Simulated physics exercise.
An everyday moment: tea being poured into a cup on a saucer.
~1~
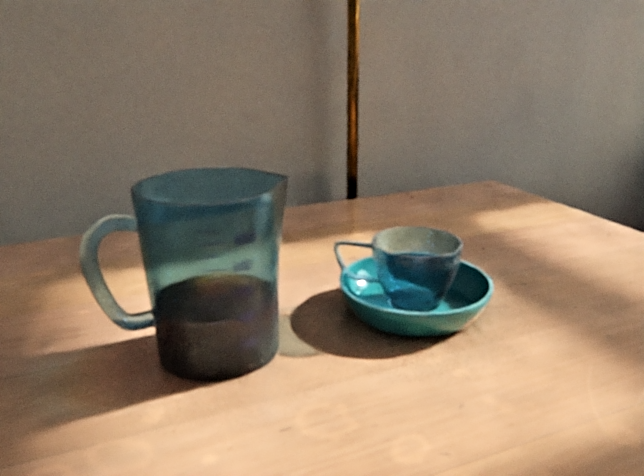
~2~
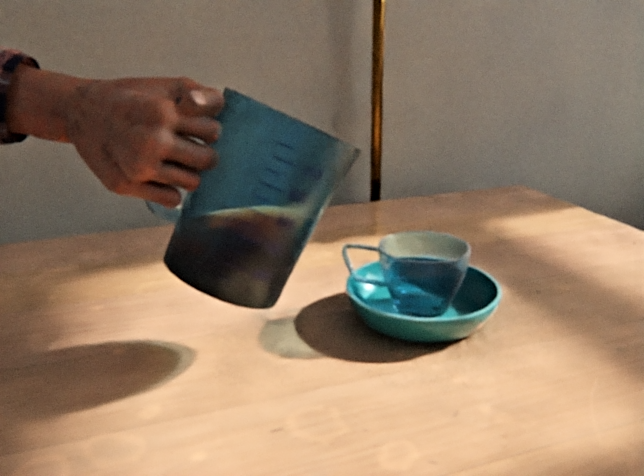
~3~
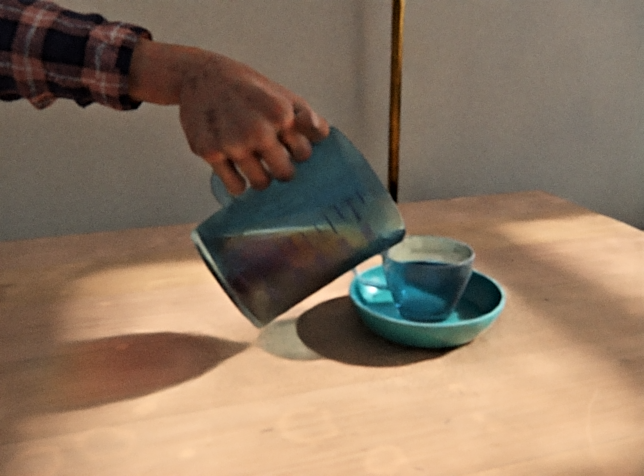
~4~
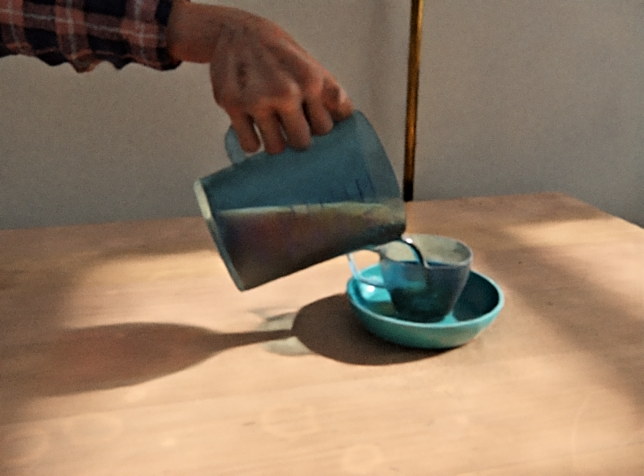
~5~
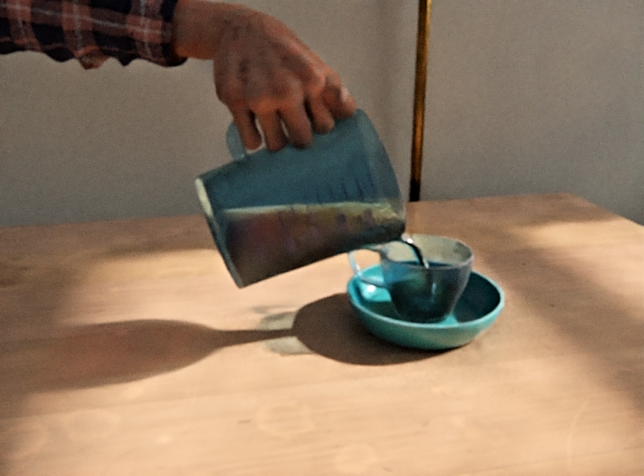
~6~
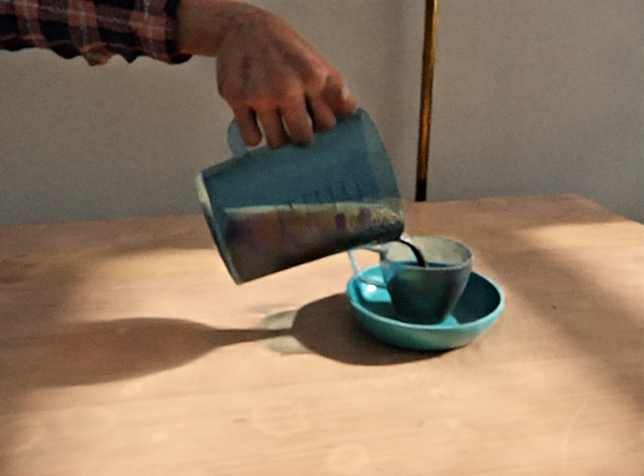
The clip opens on a bluish jug partly filled with dark tea, left of an empty cup on a turquoise saucer. A hand lifts the jug by its handle, moves it right and tilts it toward the cup, then pours a thin dark stream that partly fills it.
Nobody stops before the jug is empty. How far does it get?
In the end it runs over into the saucer only.
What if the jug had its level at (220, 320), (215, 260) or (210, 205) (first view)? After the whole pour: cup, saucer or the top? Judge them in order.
As listed: Cup only, floods the top, floods the top.
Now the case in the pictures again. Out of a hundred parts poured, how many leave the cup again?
Close to 35 %.
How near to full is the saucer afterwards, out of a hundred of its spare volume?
Near 40 in a hundred.
A moment on, the cup is nearly full; the saucer is dry.
Further on, the cup is full to the brim; the saucer is wet, with room to spare.
When it is over, the cup is full to the brim; the saucer is wet, with room to spare.
